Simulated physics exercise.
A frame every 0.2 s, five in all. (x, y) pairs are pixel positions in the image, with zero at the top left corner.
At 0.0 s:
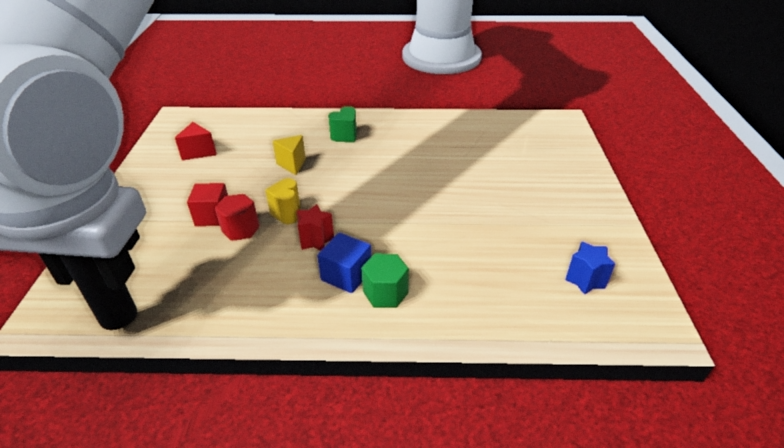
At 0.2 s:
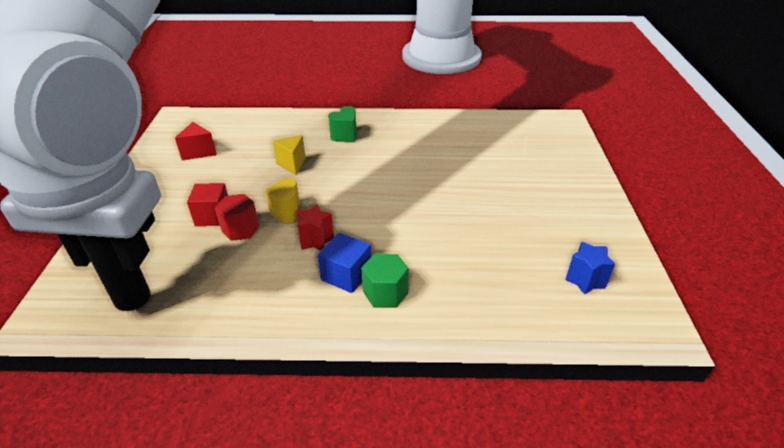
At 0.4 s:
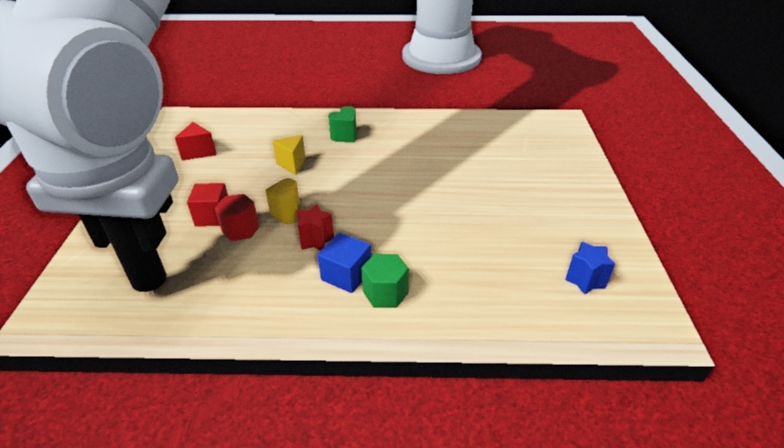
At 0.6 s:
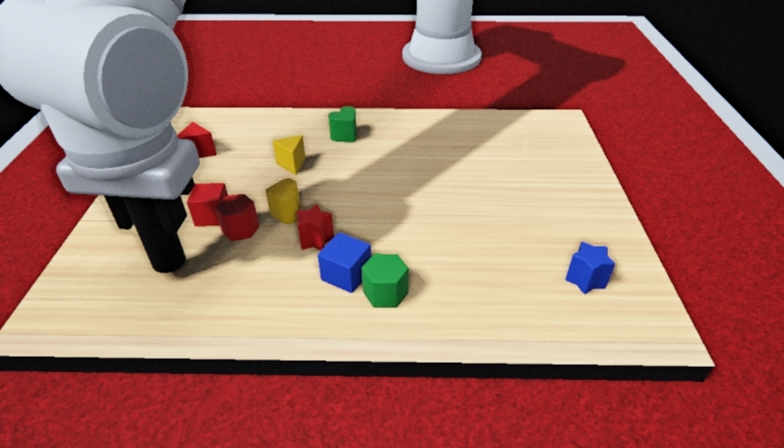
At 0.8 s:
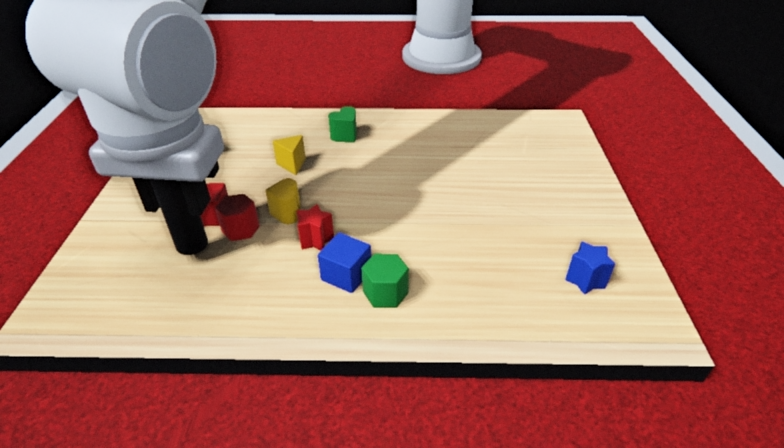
A robot arm with a black rod moving up and rightward over a wooden board toward red blocks, the coloured blocks staying still.
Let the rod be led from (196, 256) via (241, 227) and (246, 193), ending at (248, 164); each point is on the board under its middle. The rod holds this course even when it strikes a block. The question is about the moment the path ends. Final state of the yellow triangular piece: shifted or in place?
It ends up on the same spot.
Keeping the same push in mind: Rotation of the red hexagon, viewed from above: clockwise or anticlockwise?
From above, the red hexagon will be seen to turn clockwise.
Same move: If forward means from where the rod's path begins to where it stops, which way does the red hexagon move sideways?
Rightward.
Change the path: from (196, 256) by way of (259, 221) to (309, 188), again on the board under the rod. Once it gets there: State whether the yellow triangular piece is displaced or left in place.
It is carried off its spot.
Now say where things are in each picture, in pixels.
The first frame shows rod tip at (119, 317); block tops, red hexagon at (234, 204); yellow heart block at (283, 188); yellow triangular piece at (289, 142).
The second frame shows rod at (133, 299); blocks unchanged.
The third frame shows rod at (149, 280); blocks unchanged.
The fourth frame shows rod at (169, 262); blocks unchanged.
The fifth frame shows rod at (192, 245); red hexagon at (234, 204); yellow heart block at (283, 188); yellow triangular piece at (289, 142).
On the path given first. One third of the way, rod at (239, 216); red hexagon at (254, 184), turned 20° anticlockwise; yellow heart block at (287, 187), turned 20° clockwise.
Two thirds of the way, rod at (243, 182); red hexagon at (271, 160), turned 50° clockwise; yellow heart block at (288, 186), turned 25° clockwise.
At the end, rod at (245, 154); red hexagon at (272, 157), turned 80° clockwise; yellow heart block at (288, 186), turned 25° clockwise; yellow triangular piece in place.
